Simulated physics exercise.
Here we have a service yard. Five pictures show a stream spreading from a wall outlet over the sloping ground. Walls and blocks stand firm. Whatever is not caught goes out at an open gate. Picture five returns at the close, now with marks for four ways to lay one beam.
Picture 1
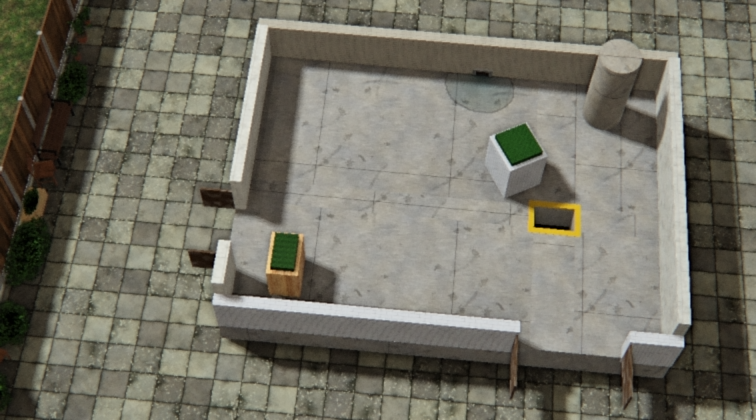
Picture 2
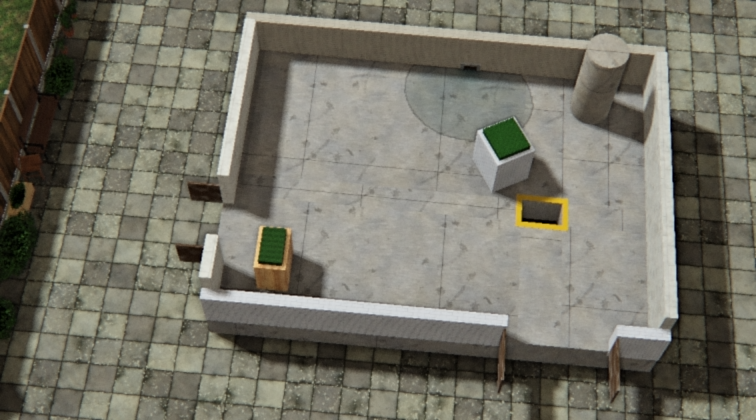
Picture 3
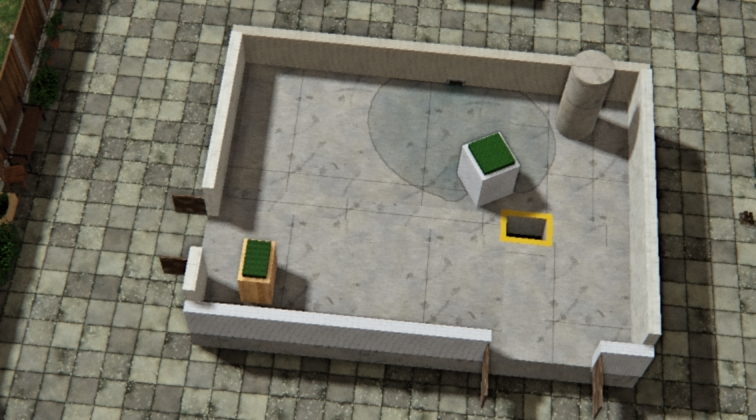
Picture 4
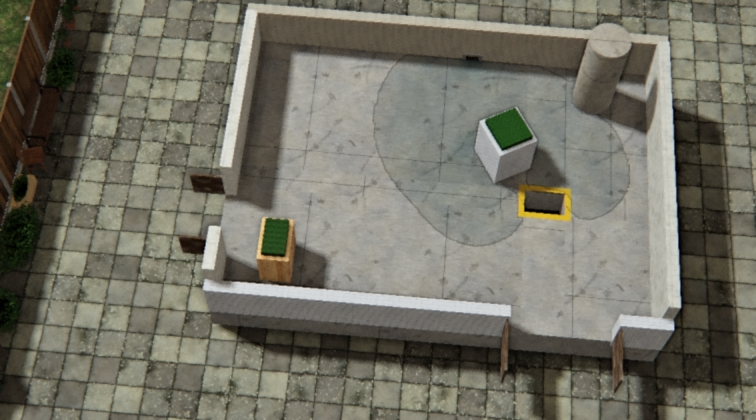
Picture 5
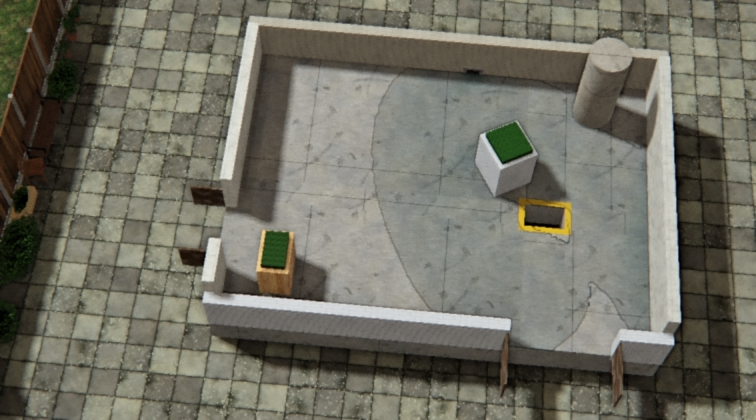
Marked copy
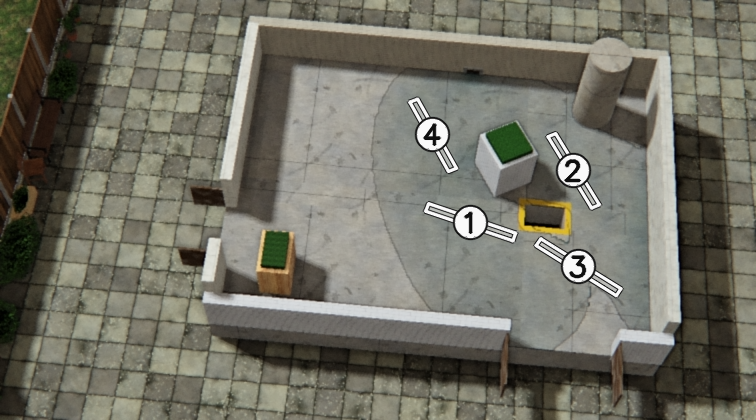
Water spreads from the back wall across the yard floor, around the planter and yellow-edged drain.
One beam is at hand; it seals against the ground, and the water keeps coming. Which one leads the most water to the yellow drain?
Best: 1.
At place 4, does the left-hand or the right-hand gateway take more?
The right gate.
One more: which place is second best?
2.
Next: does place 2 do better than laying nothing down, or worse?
It is better.
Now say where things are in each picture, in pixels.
Outfall at (483, 73); yellow drain at (554, 218); open gate at (568, 342); open gate at (241, 238); water covers 2 % of the ground and shows as far out as (490, 109); yellow drain still dry.
Water covers 8 % of the ground and shows as far out as (455, 137); yellow drain still dry.
Water covers 17 % of the ground and shows as far out as (447, 199); yellow drain still dry.
Water covers 31 % of the ground and shows as far out as (489, 243); yellow drain taking water.
Water covers 51 % of the ground and shows as far out as (635, 309); yellow drain taking water.
On the marked copy, 1 from (427, 207) to (514, 236); 2 from (551, 135) to (595, 206); 3 from (538, 242) to (618, 292); 4 from (413, 100) to (452, 169).
With 1, about 32 % of the stream runs into the yellow drain, about 68 % out by the gates.
With 2, about 19 % of the stream runs into the yellow drain, about 81 % out by the gates.
With 3, about 8 % of the stream runs into the yellow drain, about 92 % out by the gates.
With 4, about 7 % of the stream runs into the yellow drain, about 93 % out by the gates.
